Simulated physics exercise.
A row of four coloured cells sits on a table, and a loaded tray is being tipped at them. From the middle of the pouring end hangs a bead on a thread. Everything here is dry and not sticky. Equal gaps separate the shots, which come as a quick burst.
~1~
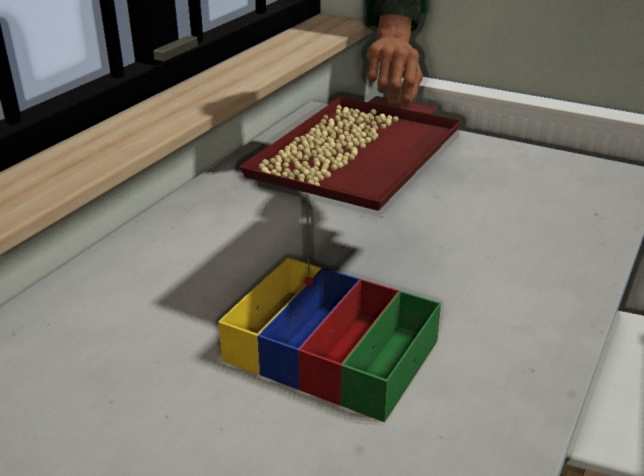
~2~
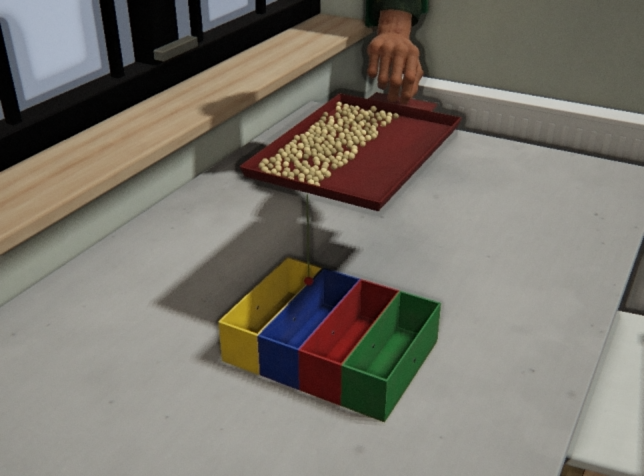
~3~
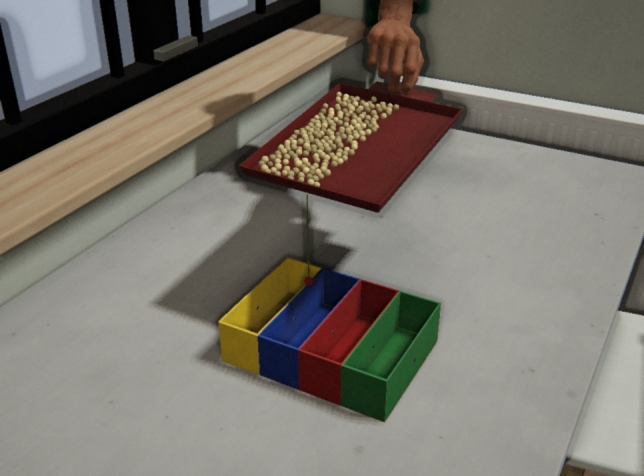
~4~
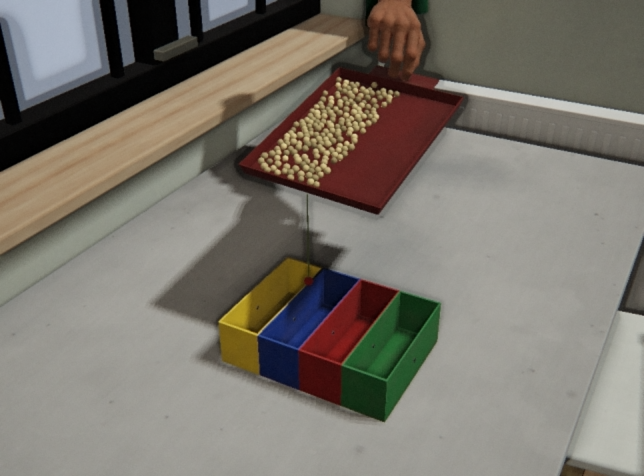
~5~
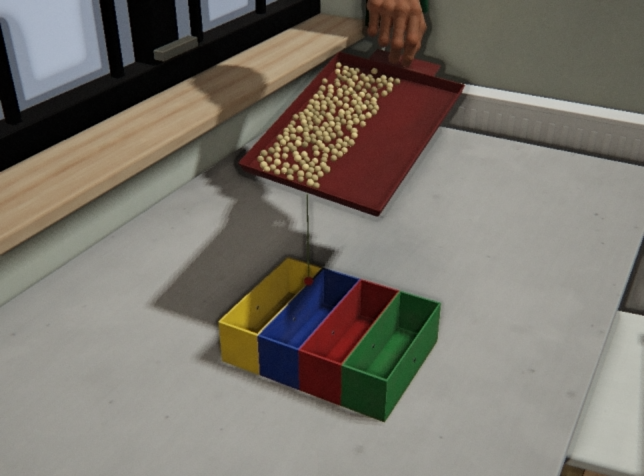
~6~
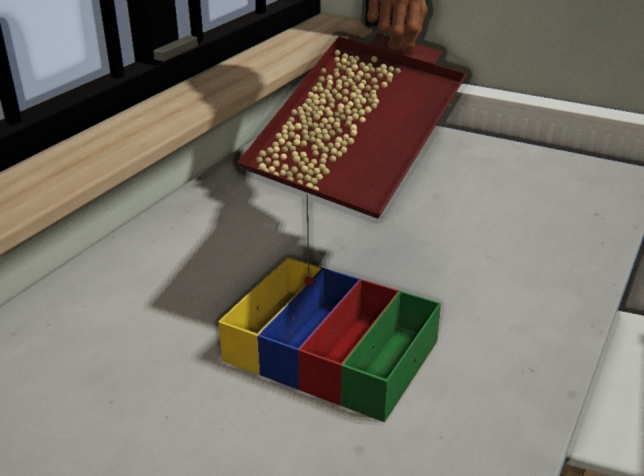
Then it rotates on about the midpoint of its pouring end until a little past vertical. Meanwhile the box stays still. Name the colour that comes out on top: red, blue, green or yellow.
Red comes out on top.
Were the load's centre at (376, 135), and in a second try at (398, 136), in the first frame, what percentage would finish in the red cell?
You'd get about 60 per cent first and about 60 per cent second.
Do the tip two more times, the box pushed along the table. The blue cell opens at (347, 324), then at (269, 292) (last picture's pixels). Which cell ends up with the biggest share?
That blue cell, then the green one.
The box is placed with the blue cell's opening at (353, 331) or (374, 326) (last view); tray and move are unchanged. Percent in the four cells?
First about 90, then 90 per cent.
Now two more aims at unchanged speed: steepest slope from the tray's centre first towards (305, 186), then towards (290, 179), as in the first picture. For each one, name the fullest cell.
First place: Yellow; second place: The cell in yellow.
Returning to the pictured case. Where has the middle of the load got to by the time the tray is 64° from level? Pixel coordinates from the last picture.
Around (345, 208).
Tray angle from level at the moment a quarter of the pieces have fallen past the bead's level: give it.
Around 70 degrees of turn.
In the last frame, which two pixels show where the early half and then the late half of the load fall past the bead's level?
The first part passes (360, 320); everything after passes (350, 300).
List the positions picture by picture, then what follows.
Corners of the pouring end at (244, 166) and (379, 199), level; middle of the load at (331, 141), soya beans; bead on its thread at (309, 281); yellow cell at (240, 344); blue cell at (279, 358); red cell at (320, 374); green cell at (364, 389), in the first picture.
Corners of the pouring end at (244, 166) and (379, 200), level; middle of the load at (331, 140), in the second picture.
Corners of the pouring end at (244, 165) and (378, 202), tipped barely, lowest at the right corner; middle of the load at (331, 134), in the third picture.
Corners of the pouring end at (244, 163) and (378, 205), tipped a little, lowest at the right corner; middle of the load at (331, 126), in the fourth picture.
Corners of the pouring end at (243, 162) and (378, 207), tipped clearly, lowest at the right corner; middle of the load at (330, 119), in the fifth picture.
Corners of the pouring end at (243, 161) and (378, 210), tipped clearly, lowest at the right corner; middle of the load at (330, 114), about two thirds on the move; yellow cell at (240, 344); blue cell at (279, 358); red cell at (320, 374); green cell at (364, 389), in the sixth picture.
Soon after the last picture, tray tipped steeply; about two thirds on the tray; a stray few in the green cell; a stray few in the red cell; a stray few in the blue cell; about a quarter falling or outside the box.
A little later, tray tipped past a quarter turn; a small part on the tray; about a third in the red cell; about a quarter in the green cell; a small part in the blue cell; a stray few in the yellow cell; about a quarter falling or outside the box.
Later still, tray tipped past a quarter turn; about half in the red cell; about a quarter in the green cell; about a quarter in the blue cell; a stray few in the yellow cell; a small part falling or outside the box.
At rest, tray tipped past a quarter turn; about half in the red cell; about a quarter in the green cell; about a quarter in the blue cell; a stray few in the yellow cell; a small part outside the box.
